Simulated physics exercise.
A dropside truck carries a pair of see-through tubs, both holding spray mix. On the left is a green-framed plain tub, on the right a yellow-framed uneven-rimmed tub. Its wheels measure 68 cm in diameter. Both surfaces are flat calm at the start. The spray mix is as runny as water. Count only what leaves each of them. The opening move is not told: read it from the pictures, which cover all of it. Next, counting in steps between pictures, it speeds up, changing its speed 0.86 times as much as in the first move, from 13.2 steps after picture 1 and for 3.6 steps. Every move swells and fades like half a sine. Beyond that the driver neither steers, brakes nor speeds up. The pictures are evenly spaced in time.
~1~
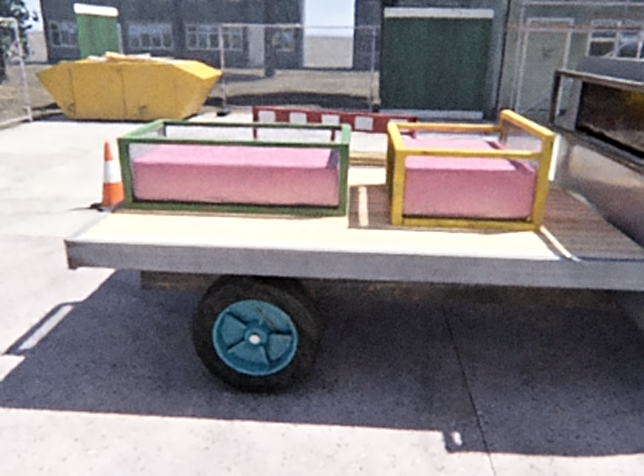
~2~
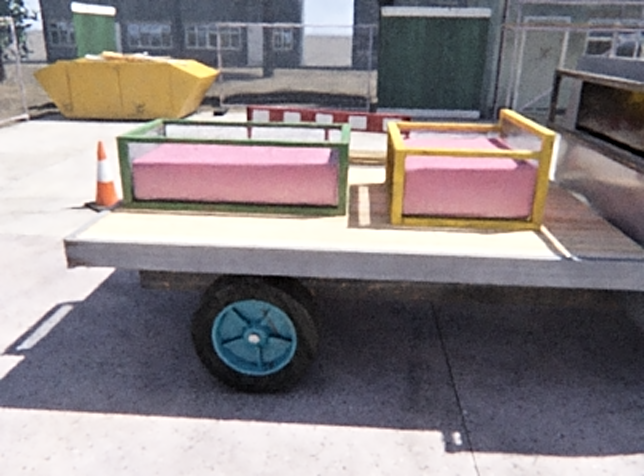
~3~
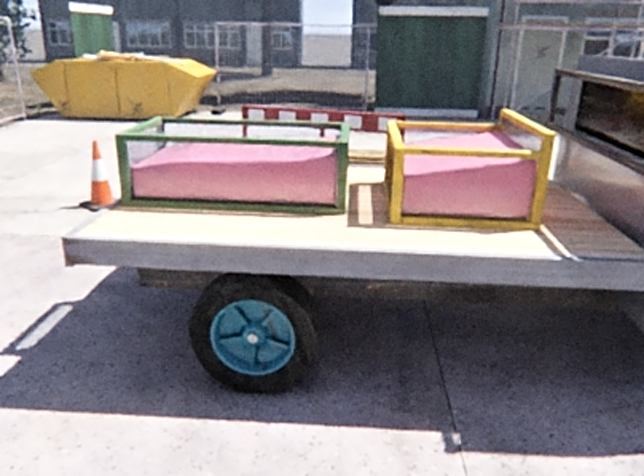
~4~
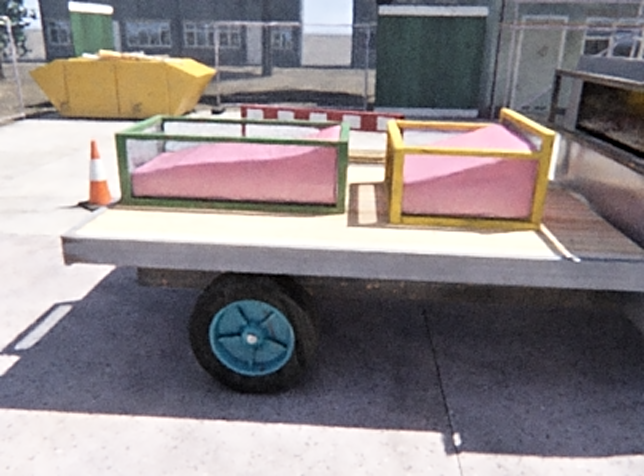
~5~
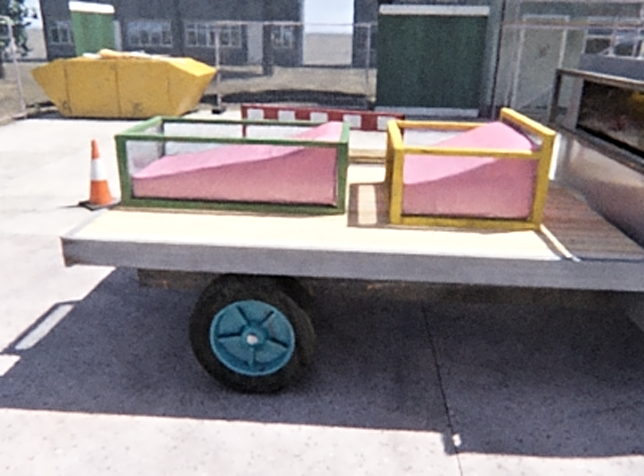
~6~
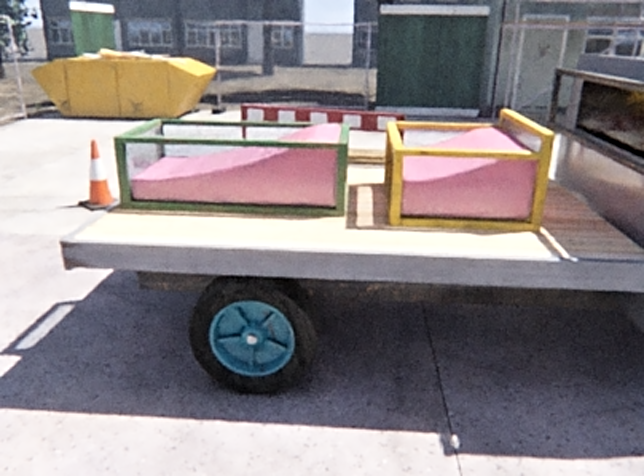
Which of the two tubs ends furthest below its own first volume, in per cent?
The right tub loses the larger share.
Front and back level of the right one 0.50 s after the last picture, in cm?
About 22 cm in front and 38 cm behind.
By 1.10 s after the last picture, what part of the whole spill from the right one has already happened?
About 10 per cent.
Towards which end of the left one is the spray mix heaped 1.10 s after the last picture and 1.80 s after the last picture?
Towards the back, then the front.
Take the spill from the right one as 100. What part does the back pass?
About 80 per cent.
Then, 0.50 s later than the final frame, the left one has lost nothing (front 24 cm, back 27 cm); the right one has lost nothing (front 21 cm, back 39 cm).
Then, 1.10 s later than the final frame, the left one has lost 1 per cent, mostly over the back, some over the front (front 13 cm, back 31 cm); the right one has lost 1 per cent, over the back (front 34 cm, back 26 cm).
Then, 1.80 s later than the final frame, the left one has lost 1 per cent, over the back (front 36 cm, back 22 cm); the right one has lost 3 per cent, over the back, a little elsewhere (front 39 cm, back 23 cm).
Then, 4.29 s later than the final frame, the left one has lost 1 per cent, over the back; the right one has lost 5 per cent, over the back, a little elsewhere.
